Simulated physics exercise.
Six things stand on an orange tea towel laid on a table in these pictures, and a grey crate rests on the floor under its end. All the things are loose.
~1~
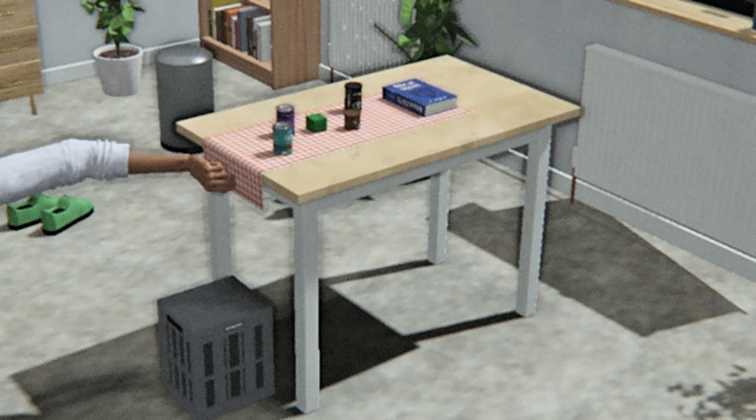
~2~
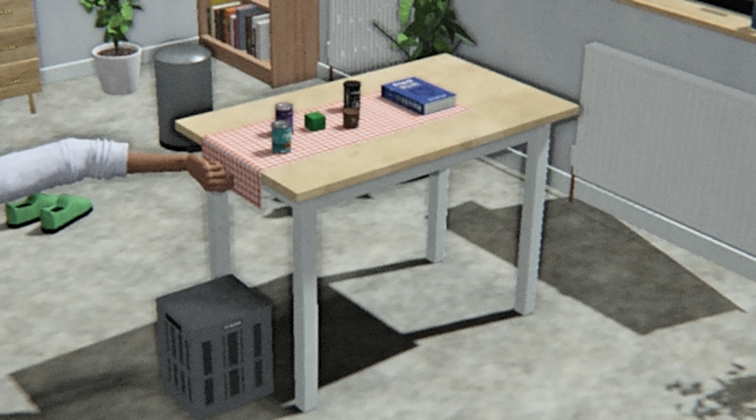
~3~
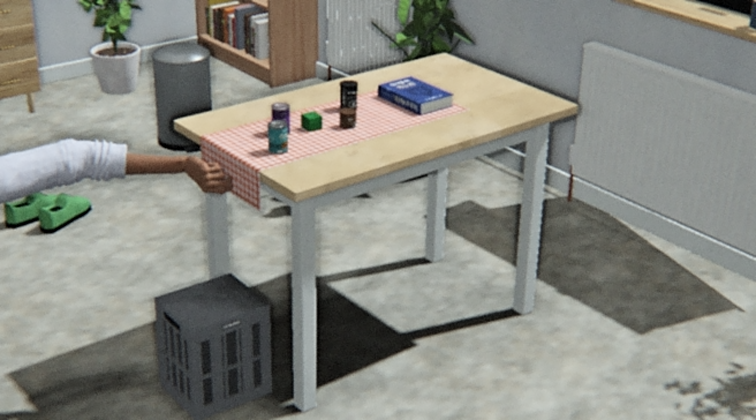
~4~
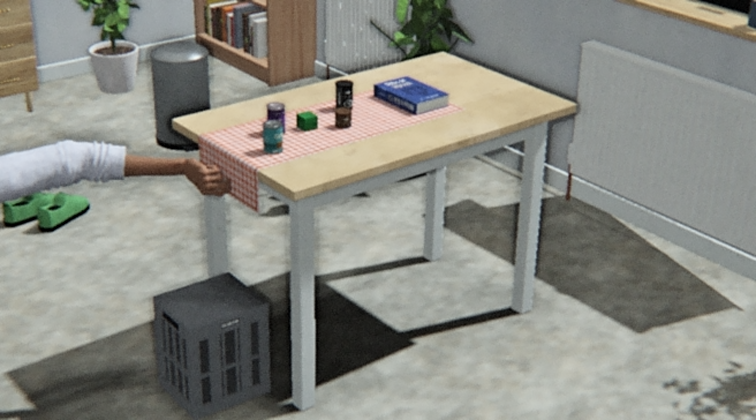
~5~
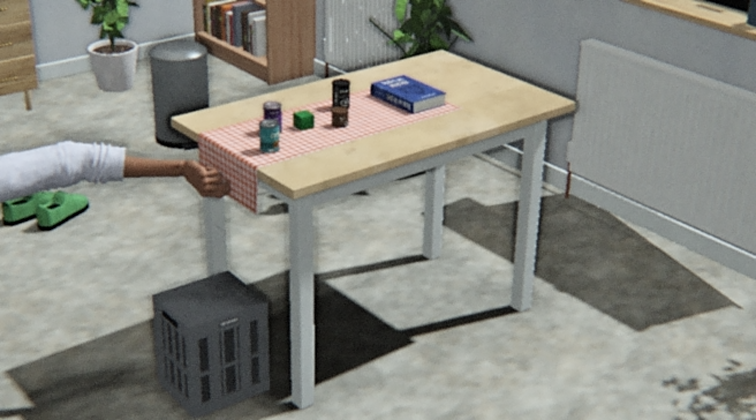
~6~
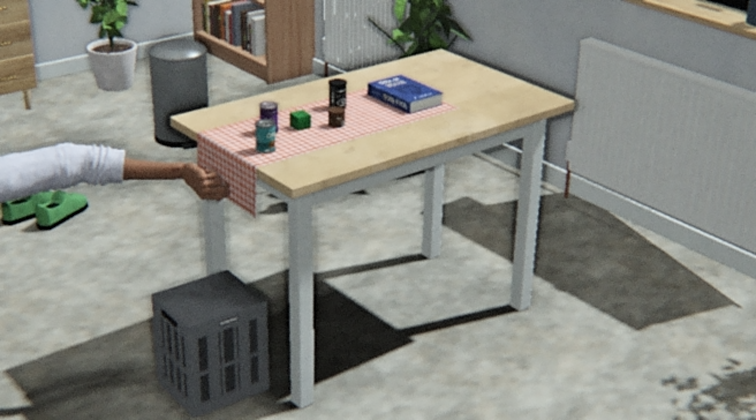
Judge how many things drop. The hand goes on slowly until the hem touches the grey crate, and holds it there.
The top is going to lose three items.
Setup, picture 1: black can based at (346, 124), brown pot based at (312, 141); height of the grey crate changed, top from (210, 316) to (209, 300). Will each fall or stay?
The black can stays aboard, and the brown pot does not stay aboard.
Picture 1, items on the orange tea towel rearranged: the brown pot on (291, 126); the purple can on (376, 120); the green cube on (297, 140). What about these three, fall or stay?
The brown pot is off the top, the purple can is still on top, the green cube is off the top.
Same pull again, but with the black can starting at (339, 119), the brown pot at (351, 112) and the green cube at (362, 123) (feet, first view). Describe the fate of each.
The black can will stay where it is, the brown pot will stay where it is, the green cube will stay where it is.
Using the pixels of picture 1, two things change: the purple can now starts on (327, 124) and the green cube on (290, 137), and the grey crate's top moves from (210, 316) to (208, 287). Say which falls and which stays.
Purple can: Safe; green cube: Lost.
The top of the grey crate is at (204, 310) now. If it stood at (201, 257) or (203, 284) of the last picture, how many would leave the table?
Over the edge: 1, then 2.
Soon after, hem near (227, 216); all still up.
After that, hem near (227, 245); turquoise can gone.
And then, hem on the crate; turquoise can, purple can and green cube gone.
In the end, hem on the crate; turquoise can, purple can and green cube gone. The answer is three.
